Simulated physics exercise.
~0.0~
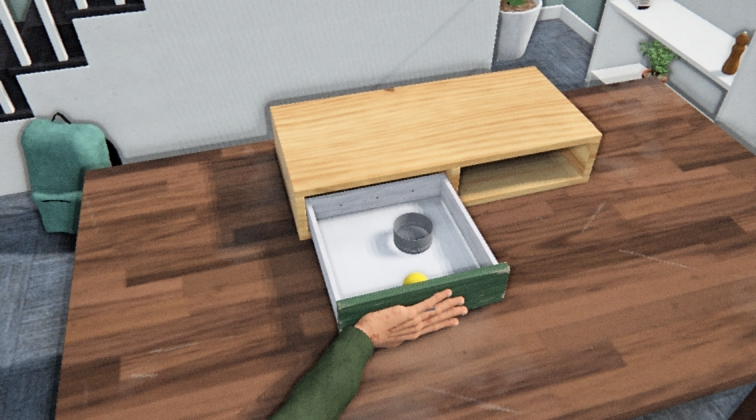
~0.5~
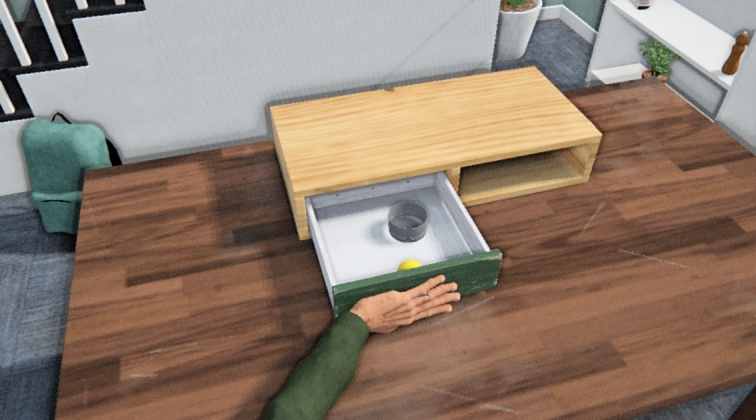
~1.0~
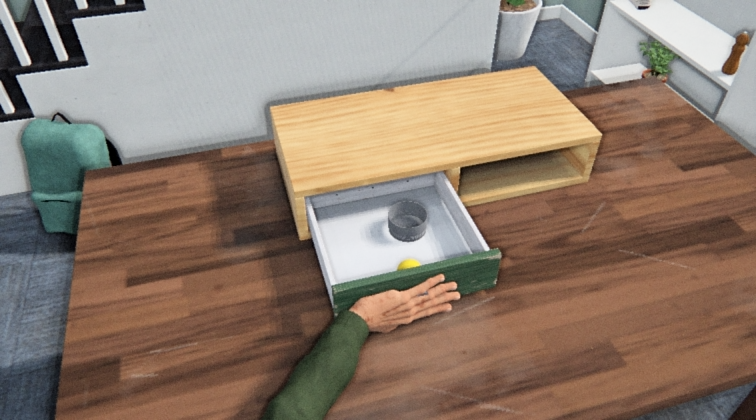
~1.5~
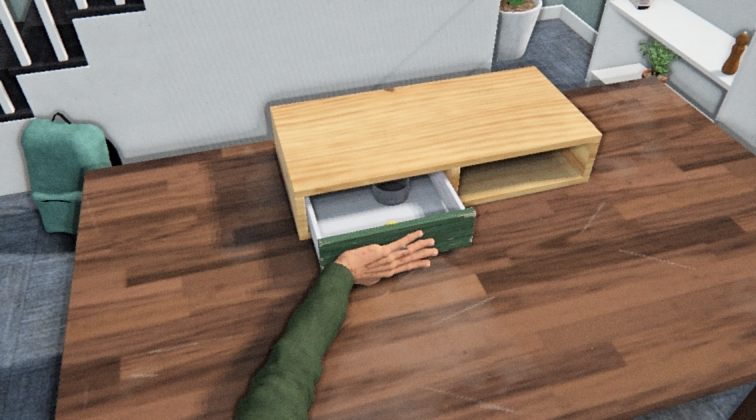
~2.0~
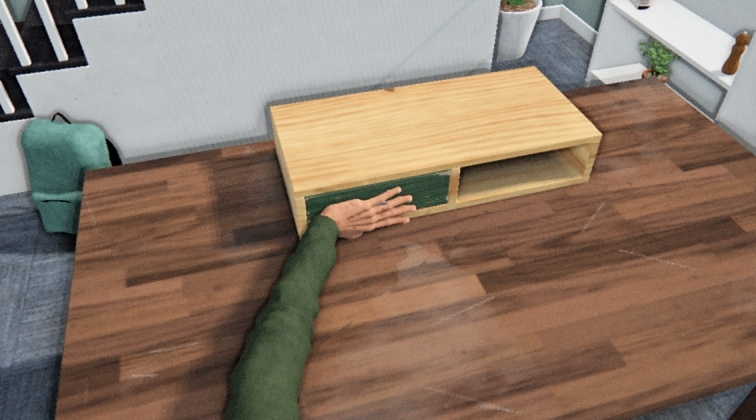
At the start, a drawer with a green front stands open from a low wooden cabinet on a dark plank table, holding a grey beaker and a yellow lemon. A hand in a green sleeve rests against the drawer front and pushes it inwards a little. The drawer pauses briefly, its contents still in view. The hand then pushes it about halfway in, carrying the beaker back under the cabinet top as the lemon drops out of sight. Finally, the drawer slides all the way in and ends flush, with the hand still against its front.
